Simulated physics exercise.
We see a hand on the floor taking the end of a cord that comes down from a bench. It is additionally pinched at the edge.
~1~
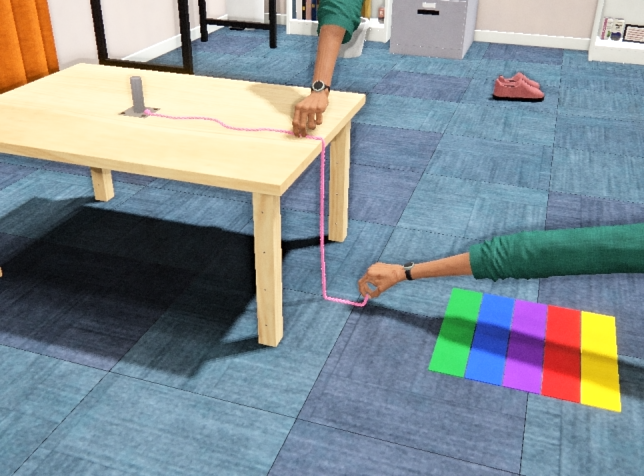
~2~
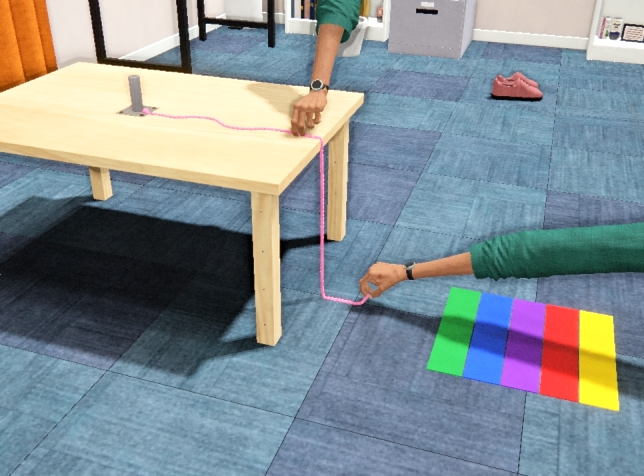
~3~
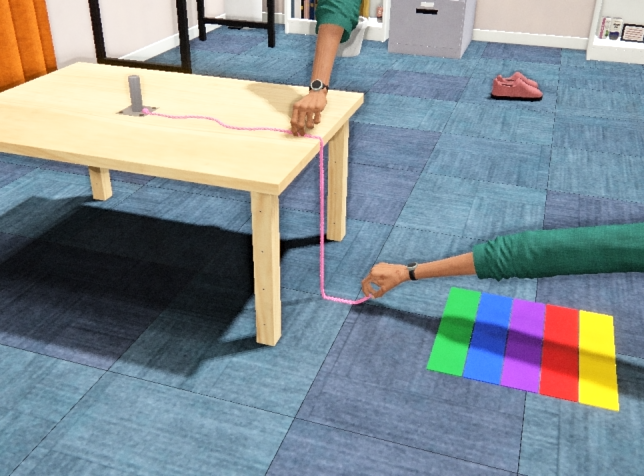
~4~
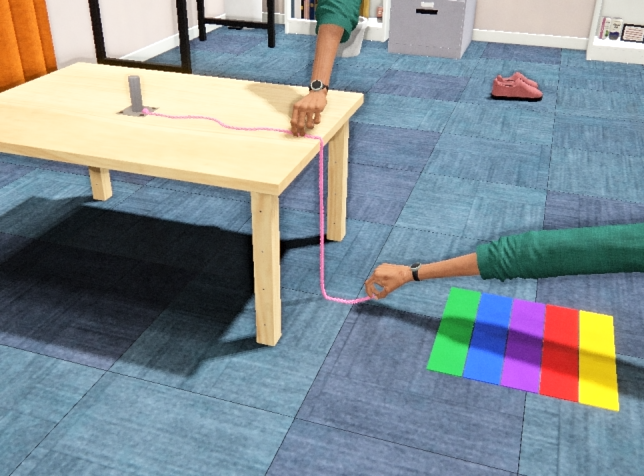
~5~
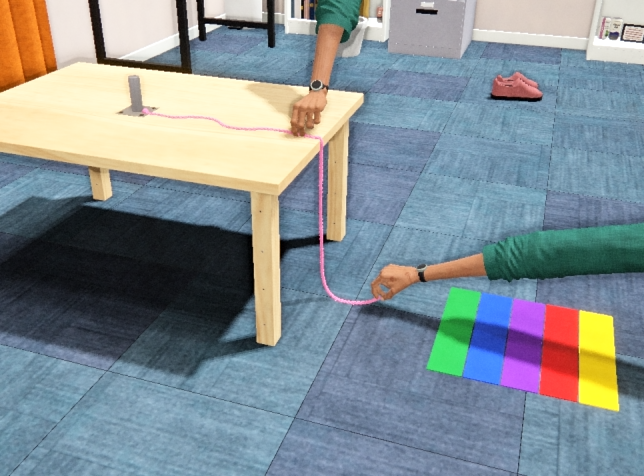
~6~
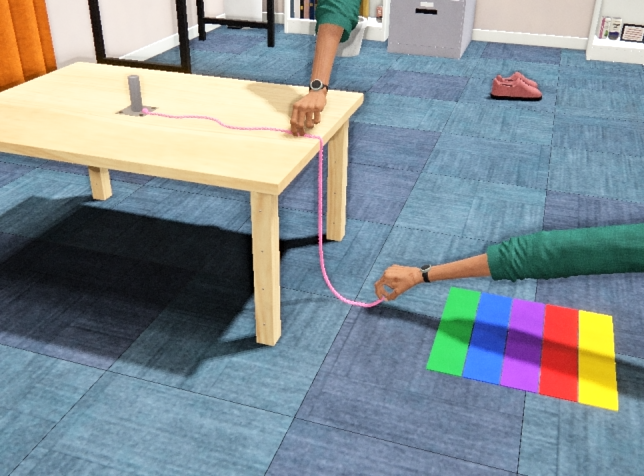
On a carpeted floor beside a wooden table, a hand slowly drawing a pink cord's end slightly right while another pinches it at the edge.
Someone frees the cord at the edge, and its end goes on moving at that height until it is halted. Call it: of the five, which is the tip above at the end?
The blue strip.
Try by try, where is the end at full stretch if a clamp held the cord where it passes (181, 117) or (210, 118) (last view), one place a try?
Respectively (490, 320) and (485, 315).
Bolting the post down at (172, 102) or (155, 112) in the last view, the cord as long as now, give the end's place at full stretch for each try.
Pixels, roughly: (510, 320) then (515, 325).
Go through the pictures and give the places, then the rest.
In the first picture, end (367, 295); green (450, 357); blue (486, 364); purple (523, 372); red (561, 380); yellow (600, 388).
In the second picture, end (368, 295); cord through (167, 116) (222, 125) (286, 131) (322, 171) (322, 233) (323, 290).
In the third picture, end (371, 295).
In the fourth picture, end (374, 296); cord through (167, 116) (222, 125) (286, 132) (321, 171) (322, 233) (323, 290).
In the fifth picture, end (380, 297).
In the sixth picture, end (383, 298); cord through (167, 116) (222, 124) (285, 131) (321, 170) (320, 233) (333, 290).
Soon after, end near (428, 306); short of the strips.
Then, end near (467, 314); over green.
At full stretch, end near (491, 319); over blue. It gets as far as the blue strip.
